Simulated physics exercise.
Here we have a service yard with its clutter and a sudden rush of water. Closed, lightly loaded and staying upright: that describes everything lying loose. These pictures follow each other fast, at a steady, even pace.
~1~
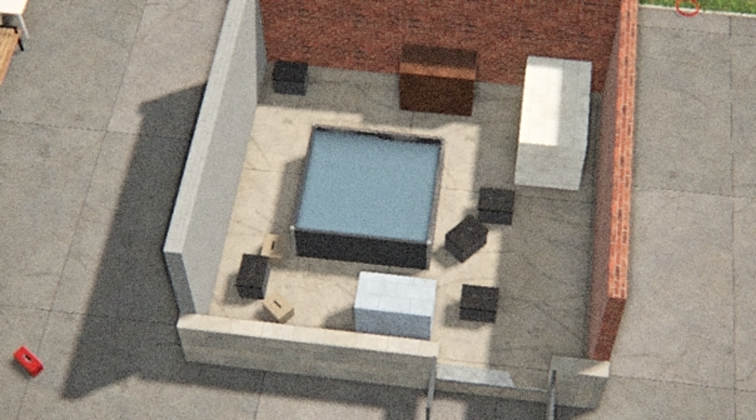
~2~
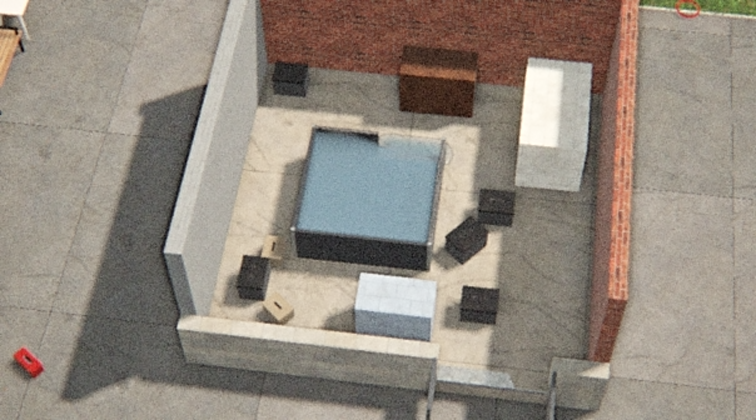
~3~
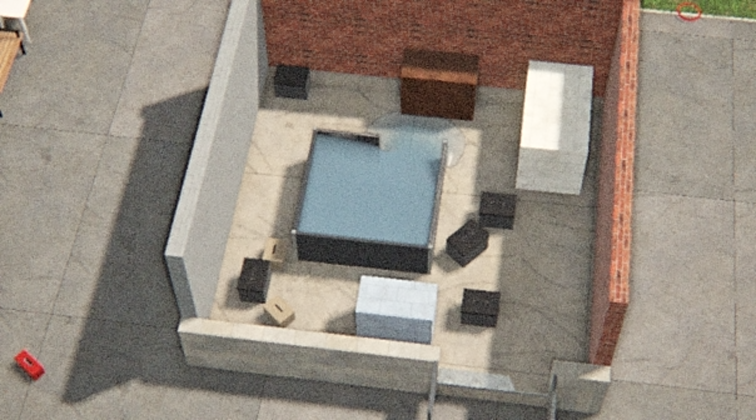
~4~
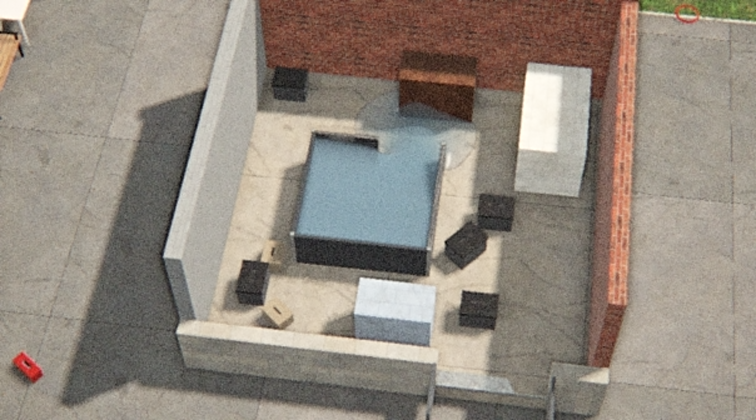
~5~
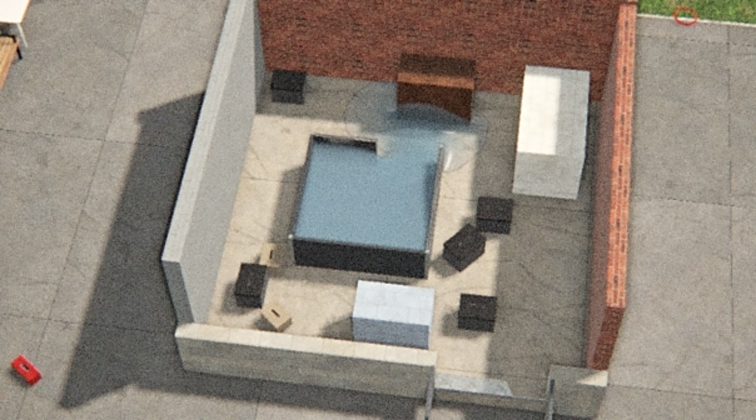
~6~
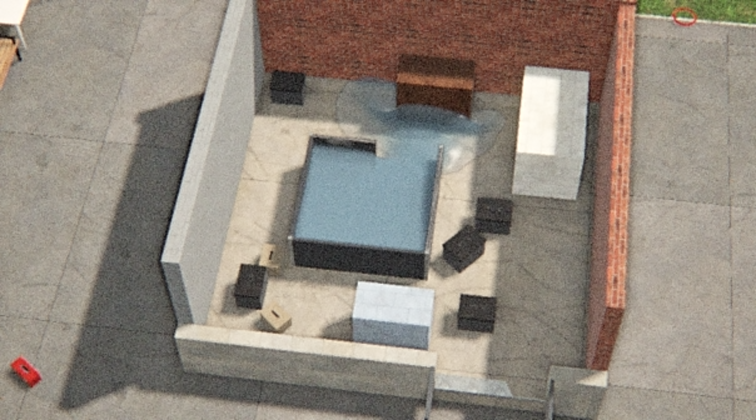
Walled yard with a raised tank of blue water opening at its back corner, water spreading across the floor around a brown chest.
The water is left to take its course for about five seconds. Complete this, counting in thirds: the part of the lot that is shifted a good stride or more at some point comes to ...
It comes to at least two thirds.
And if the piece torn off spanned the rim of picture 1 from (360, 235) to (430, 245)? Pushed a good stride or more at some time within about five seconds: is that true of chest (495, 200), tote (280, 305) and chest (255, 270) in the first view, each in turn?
Object by object: Less than that, displaced that much, displaced that much.
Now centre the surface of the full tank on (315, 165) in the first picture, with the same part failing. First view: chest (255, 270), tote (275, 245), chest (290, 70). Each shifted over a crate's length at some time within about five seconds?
The first: Did not travel far; the second: Did not travel far; the third: Travelled far enough.
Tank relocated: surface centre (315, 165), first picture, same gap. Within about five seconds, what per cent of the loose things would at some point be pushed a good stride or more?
Roughly 40 per cent.
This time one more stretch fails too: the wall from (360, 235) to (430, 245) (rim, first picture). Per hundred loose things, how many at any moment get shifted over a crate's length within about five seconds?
That works out to about 60 per cent of them.
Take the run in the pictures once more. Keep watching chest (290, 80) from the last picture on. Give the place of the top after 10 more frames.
Roughly (269, 98).
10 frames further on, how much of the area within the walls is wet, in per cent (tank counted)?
45 per cent.
A moment on, 0 of 7 are well off their spots; 0 afloat.
Next, 1 of 7 are well off their spots; 0 afloat.
Later, 3 of 7 are well off their spots; 2 afloat.
In the end, 7 of 7 are well off their spots, and 7 have been at some point; 3 afloat.
